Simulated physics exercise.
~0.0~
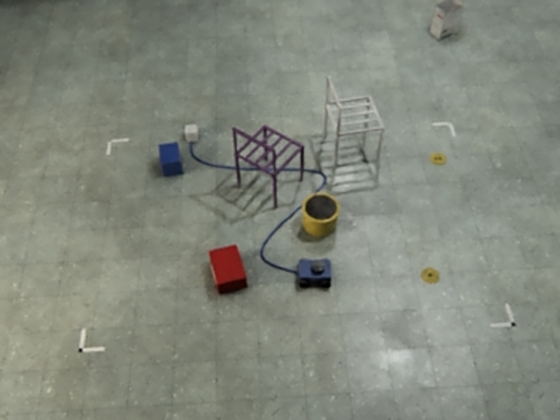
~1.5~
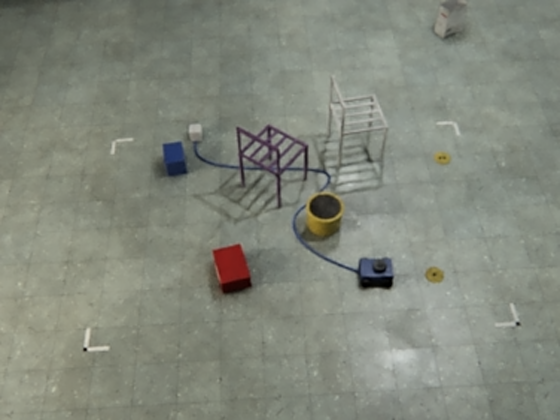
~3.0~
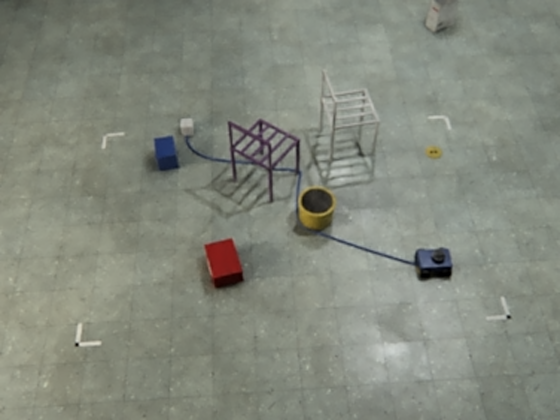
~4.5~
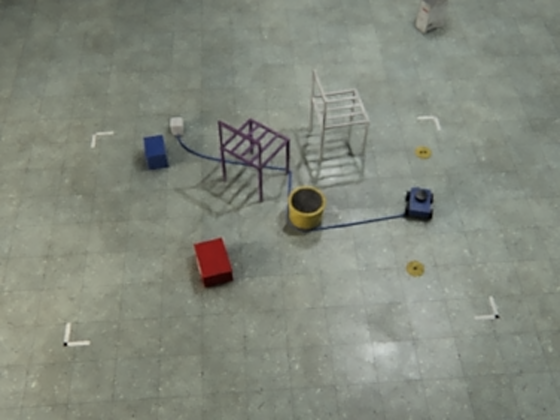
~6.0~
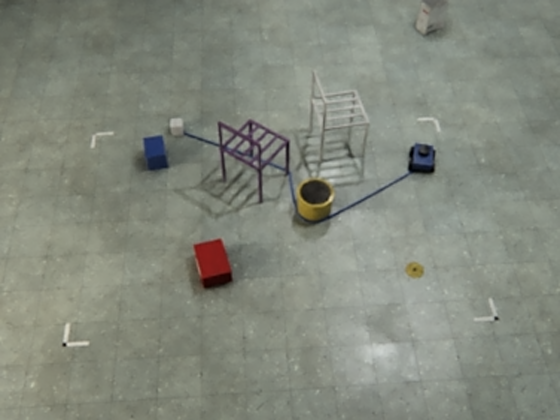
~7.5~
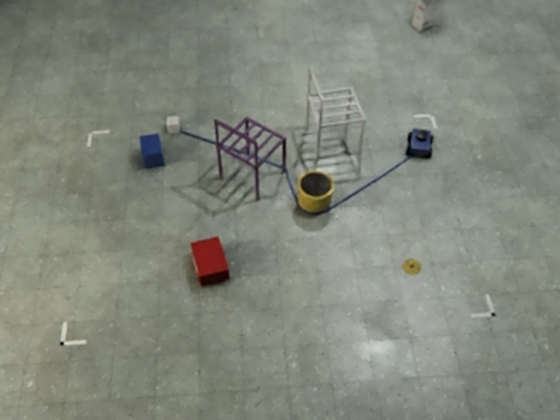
A small blue cart drives right, then upward, its blue lead dragging the yellow pot slightly.
